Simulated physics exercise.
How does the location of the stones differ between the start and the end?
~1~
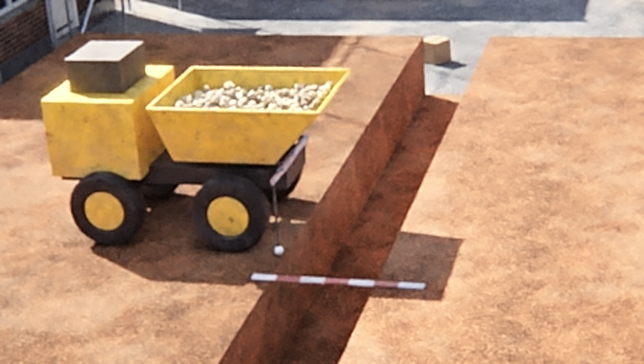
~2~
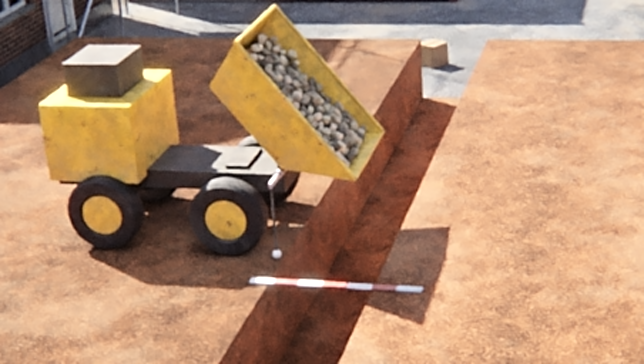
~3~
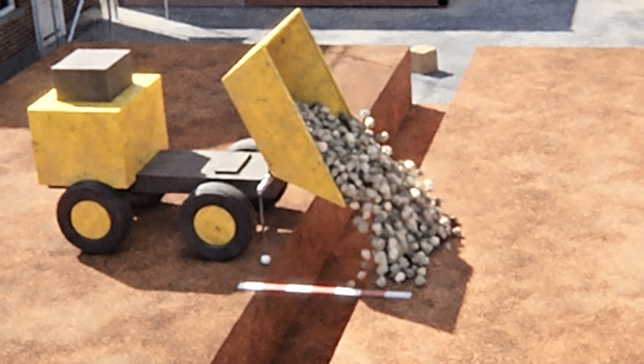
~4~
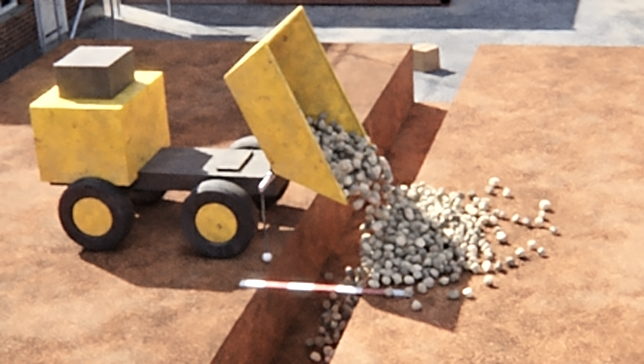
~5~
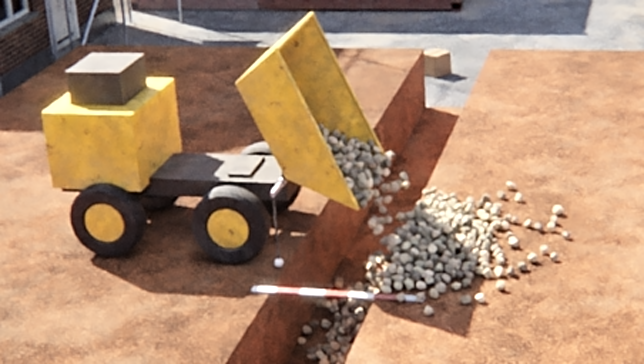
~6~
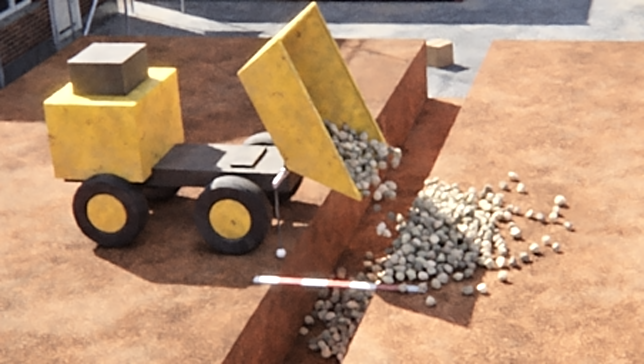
At the start the stones all sit in the dumper's yellow body, to the left of the trench. By the end most of them lie lower and farther right, in the trench and on the ground beyond it, with some still in the tipped body.
